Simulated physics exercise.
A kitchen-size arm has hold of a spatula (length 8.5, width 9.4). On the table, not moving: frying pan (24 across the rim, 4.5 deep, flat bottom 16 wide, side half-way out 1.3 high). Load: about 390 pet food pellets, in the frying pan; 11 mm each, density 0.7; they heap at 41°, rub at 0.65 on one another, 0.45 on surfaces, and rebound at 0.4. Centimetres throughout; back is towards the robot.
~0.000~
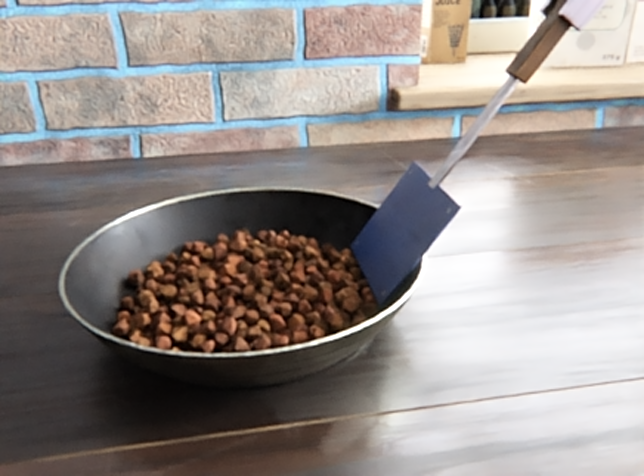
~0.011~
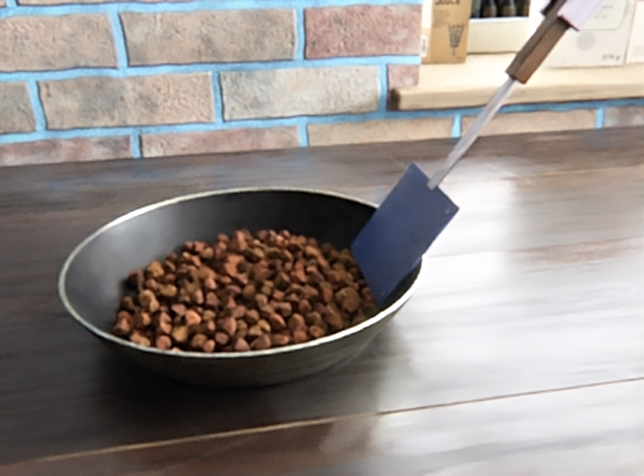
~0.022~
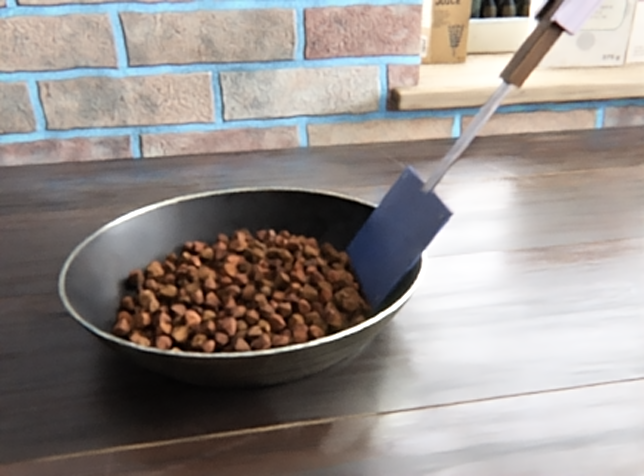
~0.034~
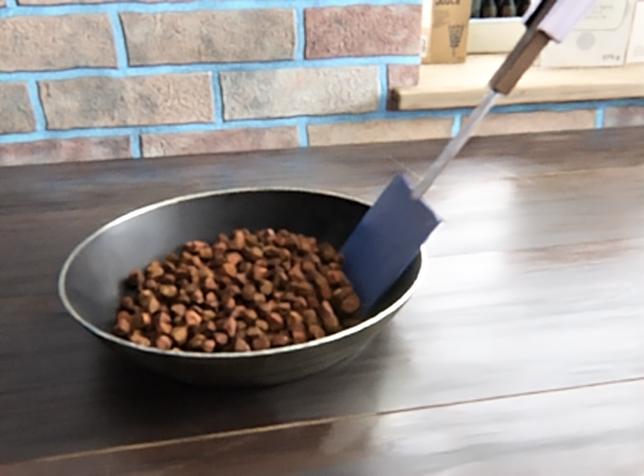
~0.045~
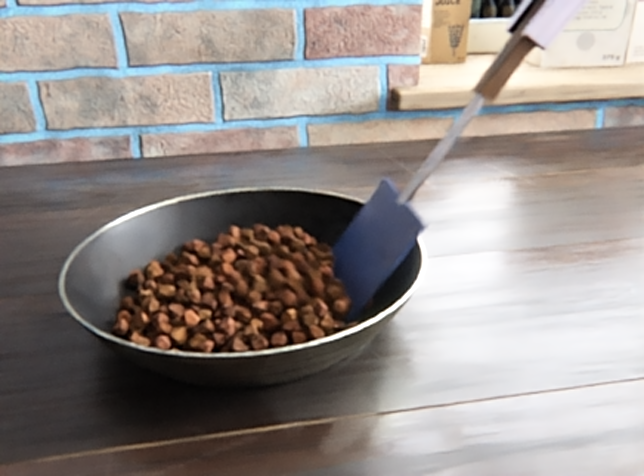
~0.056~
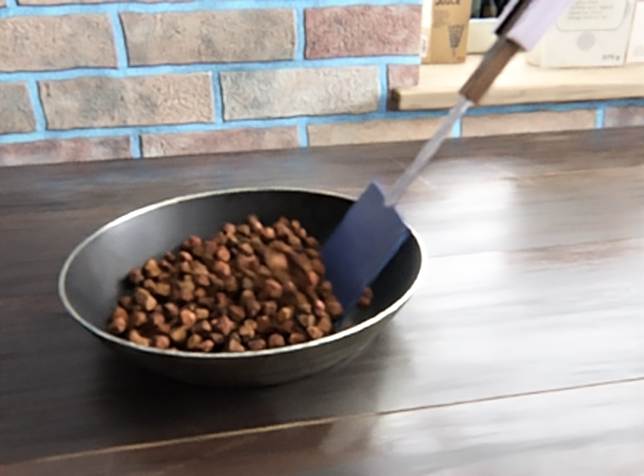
The video shows a dark frying pan of brown pellets on a dark wooden table before a brick wall, as a blue spatula at its right side holds nearly still, then moves left, pushing the pellets into a slightly higher heap.
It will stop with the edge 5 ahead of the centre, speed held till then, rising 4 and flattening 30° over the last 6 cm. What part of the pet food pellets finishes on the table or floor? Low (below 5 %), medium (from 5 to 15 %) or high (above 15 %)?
On the table or floor the share is medium, from 5 to 15 %.
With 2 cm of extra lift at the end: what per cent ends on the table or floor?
Some 5 per cent.
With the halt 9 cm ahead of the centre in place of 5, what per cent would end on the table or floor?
Then about 35 per cent.
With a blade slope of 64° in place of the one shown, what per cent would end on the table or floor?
In that case some 10 per cent.
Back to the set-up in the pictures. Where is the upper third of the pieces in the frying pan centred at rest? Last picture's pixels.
At about (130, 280).
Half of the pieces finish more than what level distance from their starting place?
About 4 cm.
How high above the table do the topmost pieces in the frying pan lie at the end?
Roughly 5.5 cm.
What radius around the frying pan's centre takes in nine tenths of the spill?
About 30 cm.
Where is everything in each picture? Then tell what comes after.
In the first picture, spatula top edge at (436, 181), sloping 54°; upper third of the load around (246, 282), from x 120 to 370, top at y 235; 393 in the frying pan.
In the second picture, spatula top edge at (435, 182), sloping 54°; upper third of the load around (246, 282), from x 120 to 370, top at y 235.
In the third picture, spatula top edge at (429, 186), sloping 54°; upper third of the load around (248, 282), from x 120 to 370, top at y 235.
In the fourth picture, spatula top edge at (418, 193), sloping 54°; upper third of the load around (254, 280), from x 120 to 370, top at y 235.
In the fifth picture, spatula top edge at (404, 199), sloping 54°; upper third of the load around (258, 276), from x 120 to 370, top at y 230.
In the sixth picture, spatula top edge at (391, 201), sloping 54°; upper third of the load around (256, 273), from x 120 to 385, top at y 220; 393 in the frying pan.
After 0.09 s, sloping 53°, highest piece 10 above the table; 392 in the frying pan, 1 on the blade or in flight.
After 0.13 s, sloping 41°, highest piece 14 above the table; 391 in the frying pan, 2 on the blade or in flight.
After 0.35 s, sloping 24°, highest piece 10 above the table; 364 in the frying pan, 26 on the table or floor, 3 on the blade or in flight.
After 1.40 s, sloping 24°, highest piece 5 above the table; 363 in the frying pan, 30 on the table or floor.
At rest, 363 in the frying pan, 30 on the table or floor. That is 8 % on the table or floor.
